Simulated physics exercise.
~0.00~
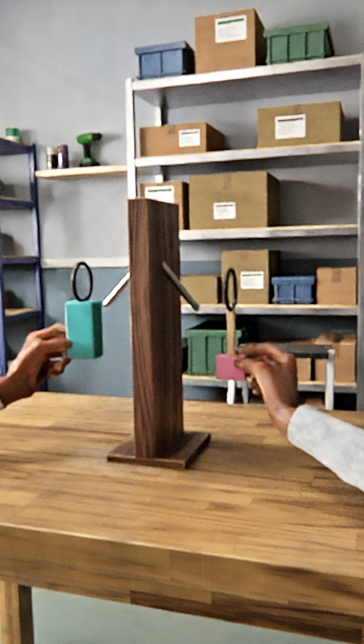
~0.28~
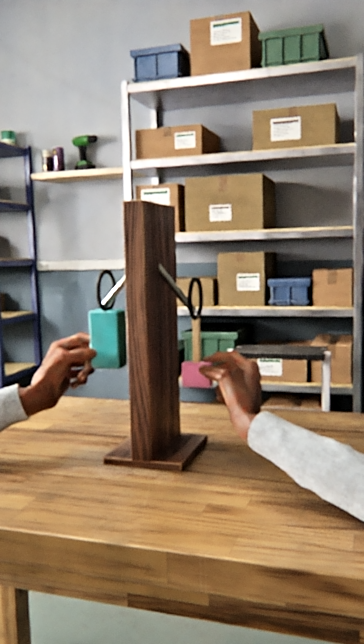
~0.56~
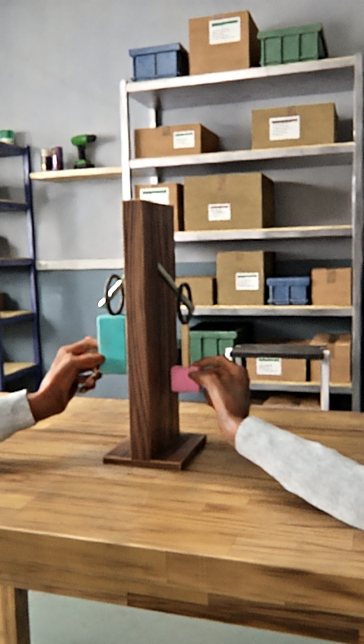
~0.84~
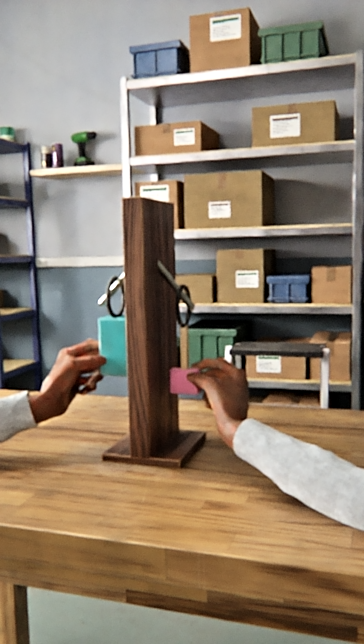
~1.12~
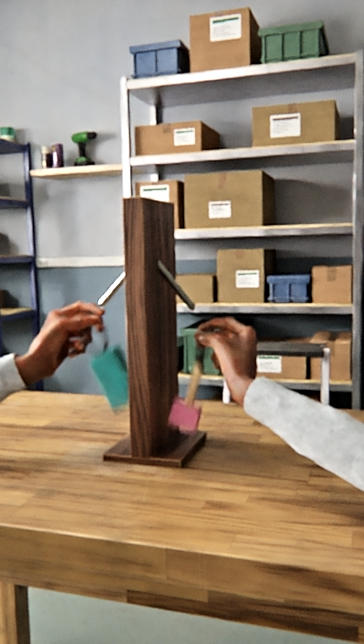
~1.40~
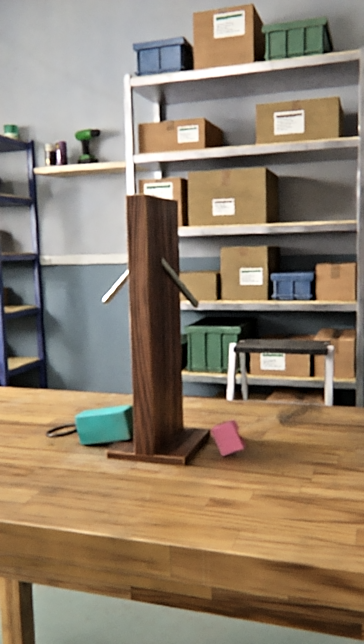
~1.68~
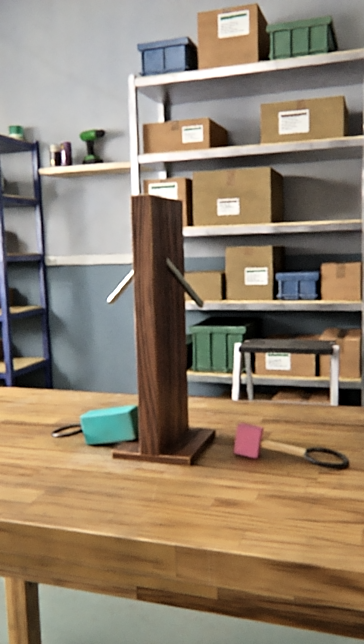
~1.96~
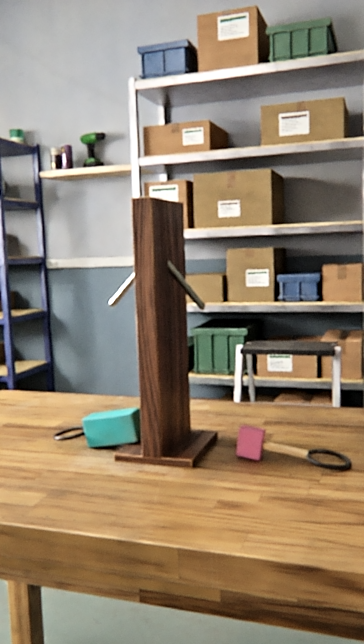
A turquoise pouch with a dark loop and a pink brush with a ringed handle are brought by two hands toward a dark wooden peg stand on a wooden workbench, seen from the front in a slightly swaying view, with shelves of boxes and bins behind. The pouch moves in from the left and the brush from the right, each loop held up at a slanting metal peg. The hands lower them a little, pause, then let go and draw back. Both slip down, tilting as they drop. The pouch ends on its side left of the base, and the brush topples over to lie on the right, leaving both pegs empty.
